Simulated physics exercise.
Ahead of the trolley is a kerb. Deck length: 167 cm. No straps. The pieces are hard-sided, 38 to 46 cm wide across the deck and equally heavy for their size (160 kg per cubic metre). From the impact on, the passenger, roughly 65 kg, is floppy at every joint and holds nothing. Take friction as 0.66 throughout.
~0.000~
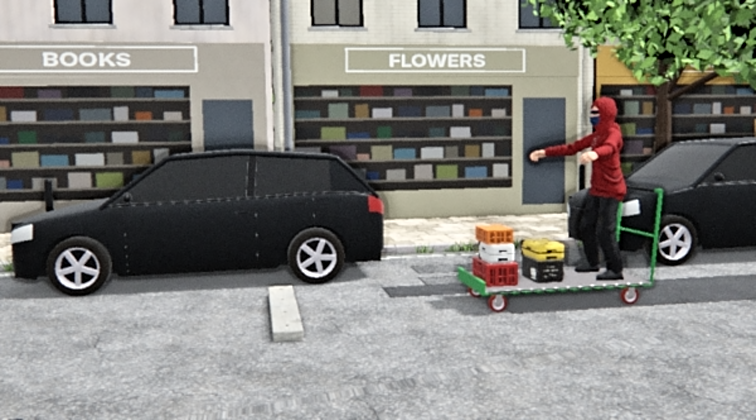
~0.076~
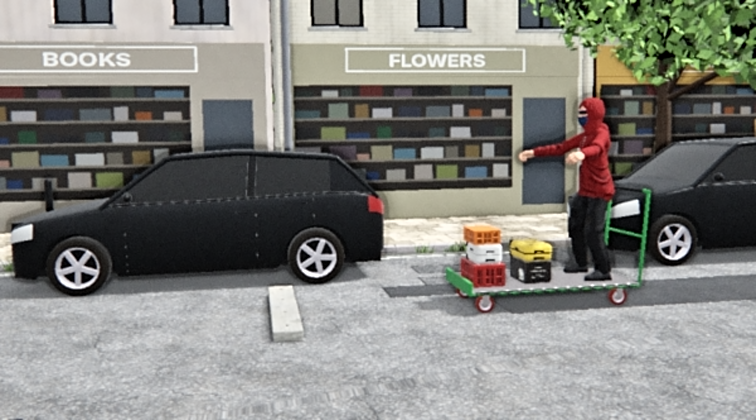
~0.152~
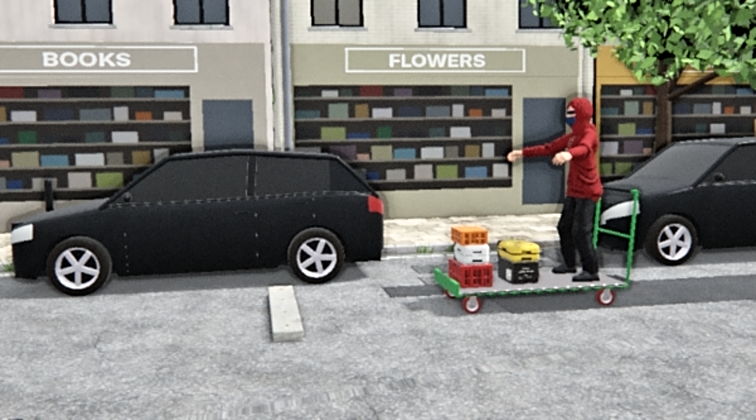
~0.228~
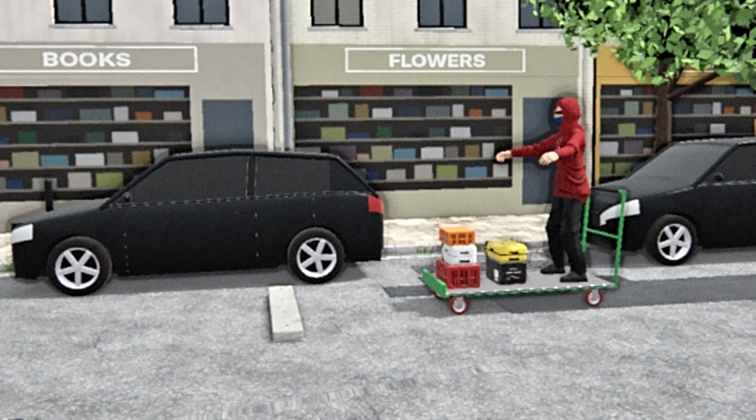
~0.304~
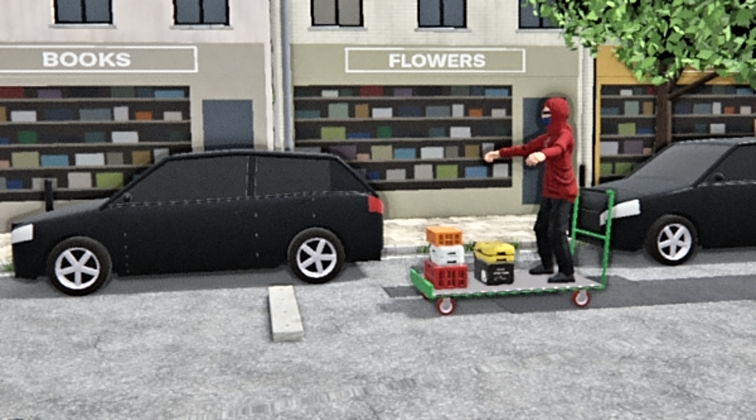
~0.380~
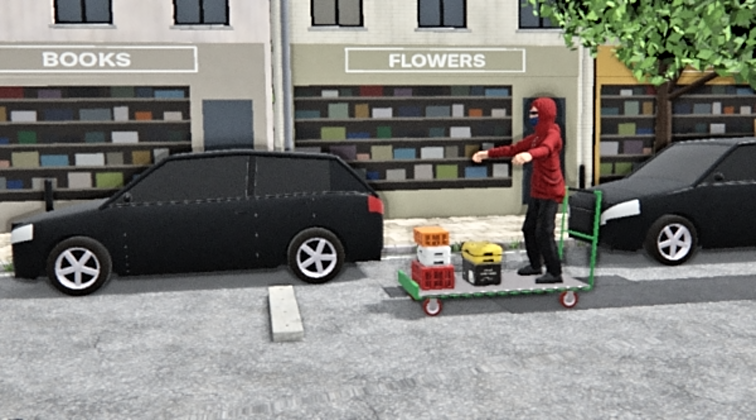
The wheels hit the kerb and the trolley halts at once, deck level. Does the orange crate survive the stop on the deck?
The orange crate ends off the deck at this speed.
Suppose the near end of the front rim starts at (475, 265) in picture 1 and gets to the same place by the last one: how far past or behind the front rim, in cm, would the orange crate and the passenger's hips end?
Then orange 100 past, hips 50 behind.
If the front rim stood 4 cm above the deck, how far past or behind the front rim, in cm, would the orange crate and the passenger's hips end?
In that case orange 50 past, hips 80 behind.
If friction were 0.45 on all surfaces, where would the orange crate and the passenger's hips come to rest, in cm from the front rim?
Then orange 60 past, hips 70 behind.
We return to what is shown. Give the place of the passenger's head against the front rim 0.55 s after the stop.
Some 20 cm behind it.
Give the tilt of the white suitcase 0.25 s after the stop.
It is tilted some 20°.
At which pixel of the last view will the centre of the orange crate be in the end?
Around (230, 312).
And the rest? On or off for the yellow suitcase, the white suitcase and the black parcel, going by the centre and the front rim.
Yellow on, white off, black on.
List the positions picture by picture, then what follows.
In the first picture, orange crate (494, 234), hips (607, 188), rim corner (484, 292); 178 cm short of the stop.
In the second picture, orange crate (481, 235), hips (595, 189), rim corner (471, 292); 165 cm short of the stop.
In the third picture, orange crate (469, 236), hips (584, 189), rim corner (458, 293); 152 cm short of the stop.
In the fourth picture, orange crate (456, 236), hips (572, 189), rim corner (444, 294); 140 cm short of the stop.
In the fifth picture, orange crate (444, 237), hips (560, 190), rim corner (431, 294); 127 cm short of the stop.
In the sixth picture, orange crate (431, 237), hips (548, 190), rim corner (417, 295); 114 cm short of the stop. Speed about 1.7 m/s.
After 1.07 s the deck stops.
After 1.62 s the orange crate is 32 cm past the rim, tilted 95°, near (253, 285) in the last picture's view.
After 2.07 s the orange crate is 53 cm past the rim, tilted 180°, near (230, 312) in the last picture's view.
Final state at 2.8 s, past the rim, orange crate and white suitcase; behind it, black parcel, yellow suitcase, red crate and the passenger's hips.
